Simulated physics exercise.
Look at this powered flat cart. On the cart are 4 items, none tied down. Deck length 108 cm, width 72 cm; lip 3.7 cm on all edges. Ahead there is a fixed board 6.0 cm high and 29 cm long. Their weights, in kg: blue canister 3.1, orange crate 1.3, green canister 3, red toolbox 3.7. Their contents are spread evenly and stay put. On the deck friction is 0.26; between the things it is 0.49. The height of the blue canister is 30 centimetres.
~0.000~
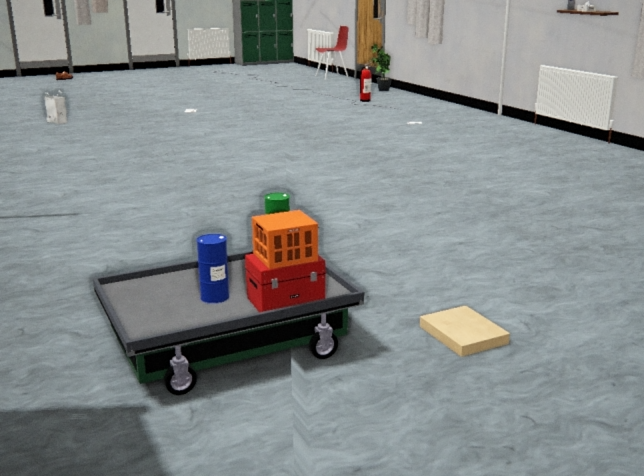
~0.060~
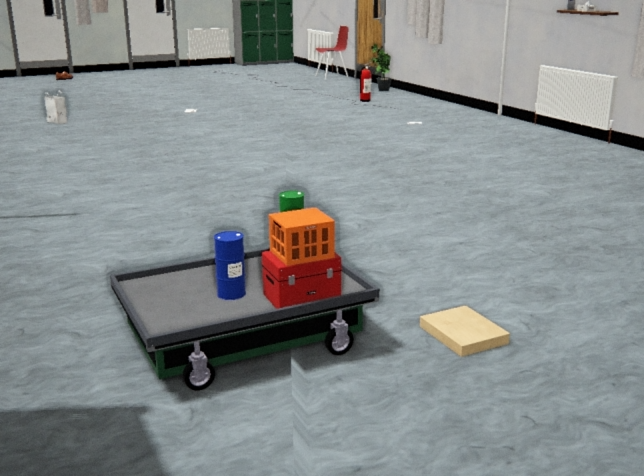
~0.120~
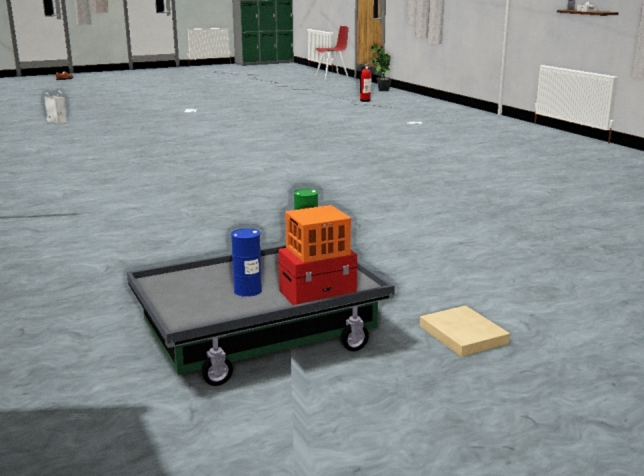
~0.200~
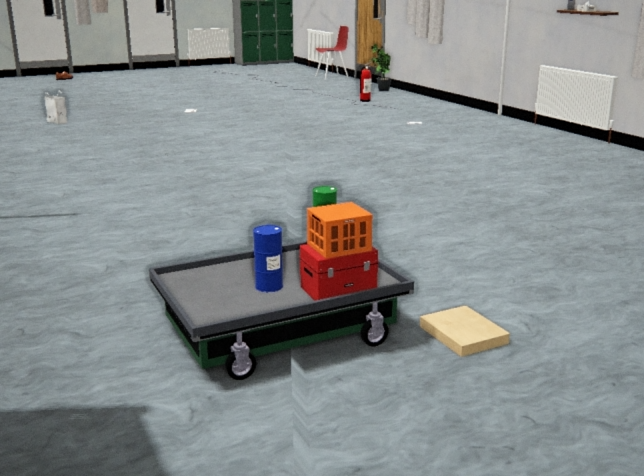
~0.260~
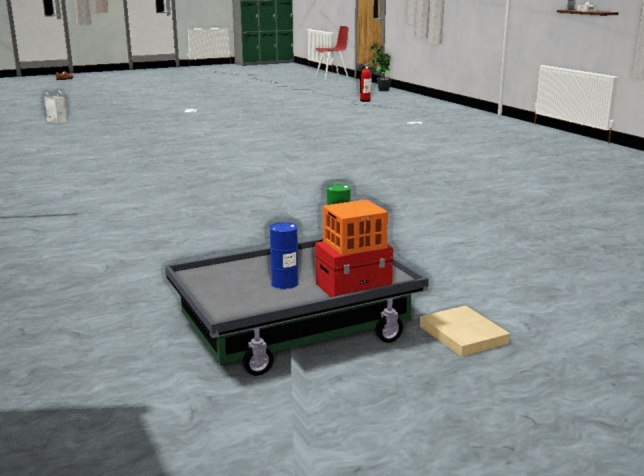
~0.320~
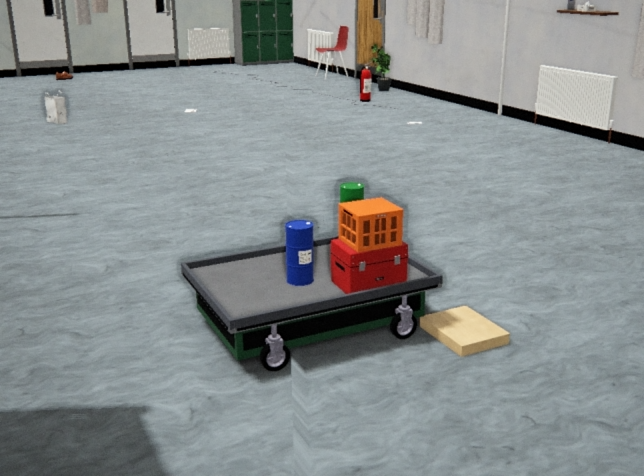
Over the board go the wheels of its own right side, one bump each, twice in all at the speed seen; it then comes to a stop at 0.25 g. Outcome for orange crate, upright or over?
It is going to pitch over.
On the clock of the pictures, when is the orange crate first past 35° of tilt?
Roughly at the 1.4 s mark.
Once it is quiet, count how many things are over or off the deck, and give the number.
My answer is 2.
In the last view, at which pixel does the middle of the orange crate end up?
It comes to rest near (613, 194).
By 0.82 s, 115 cm covered; orange crate tilted 5° near (447, 200); green canister tilted 33°; blue canister tilted 13°.
By 1.32 s, 185 cm covered; green canister now off the deck; orange crate tilted 22° near (556, 180); red toolbox 7 cm from its spot.
When it is over (2.4 s), off the deck and tipped over, green canister; lying over on the cart, orange crate; the other 2 within 10 cm of the start. End places, in pixels of the last picture, orange crate near (613, 195).
